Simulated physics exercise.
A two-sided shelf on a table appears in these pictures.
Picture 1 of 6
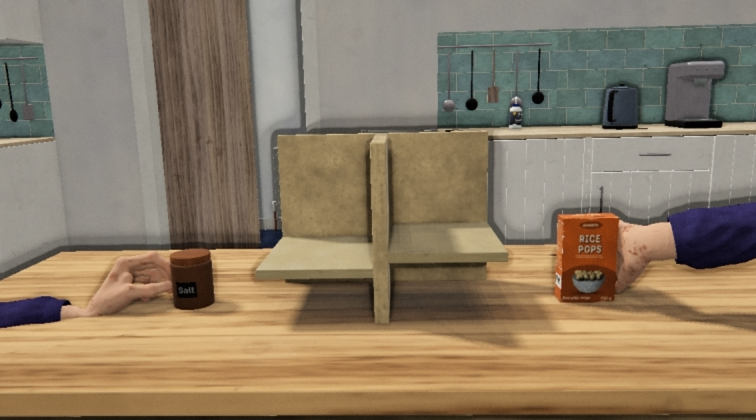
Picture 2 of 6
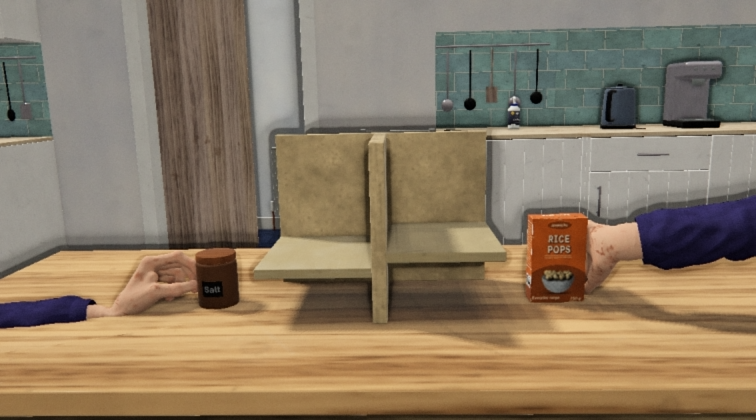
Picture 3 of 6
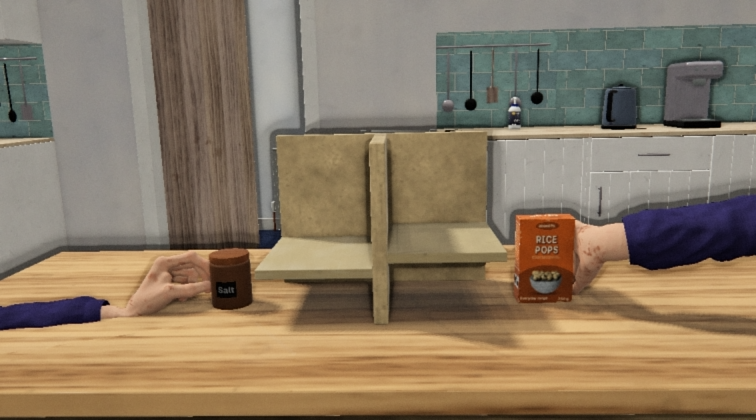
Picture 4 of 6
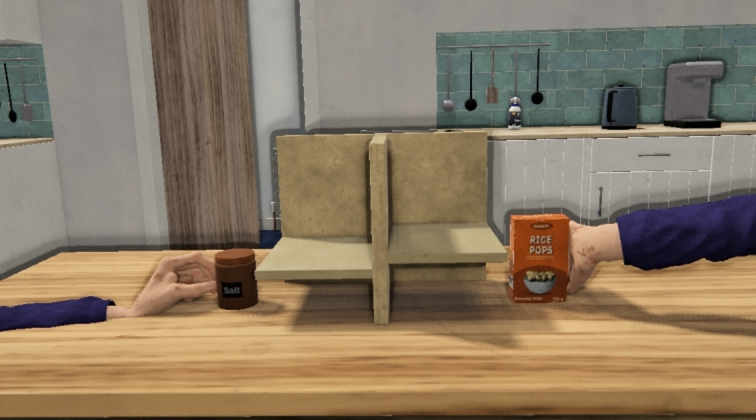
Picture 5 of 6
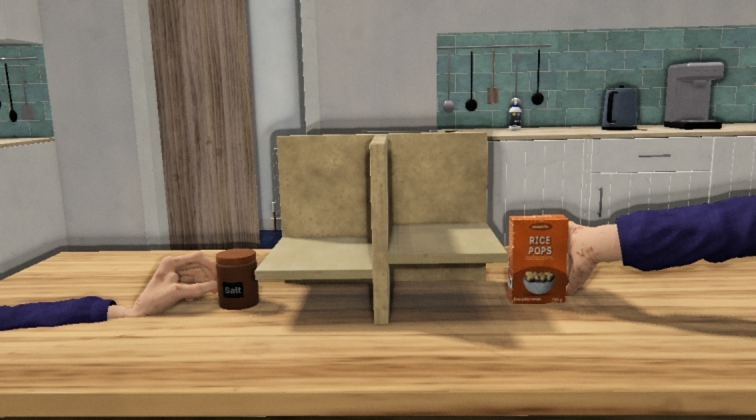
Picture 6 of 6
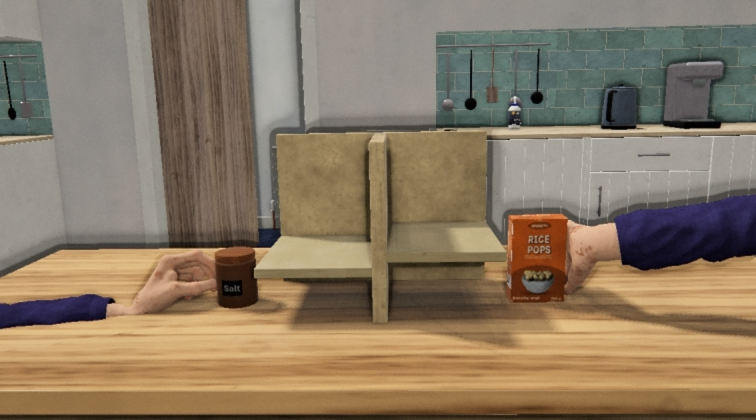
On a wooden kitchen table, two hands sliding a brown jar and an orange packet inward toward a two-sided shelf, then barely moving.
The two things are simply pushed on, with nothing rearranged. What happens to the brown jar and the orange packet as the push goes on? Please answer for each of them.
In the end the brown jar is held at the edge, the orange packet is held at the edge.
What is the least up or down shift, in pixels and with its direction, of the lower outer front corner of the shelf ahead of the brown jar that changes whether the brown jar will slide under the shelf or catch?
Shift: About 8 px, direction up.
Then, 0.20 s on from there, brown jar sliding up to the opening near (243, 277); orange packet sliding up to the opening near (530, 259).
Then, 0.26 s on from there, brown jar sliding up to the opening near (250, 277); orange packet sliding up to the opening near (522, 259).
In the end, the brown jar catches on the edge, near (250, 277); the orange packet catches on the edge, near (522, 259).
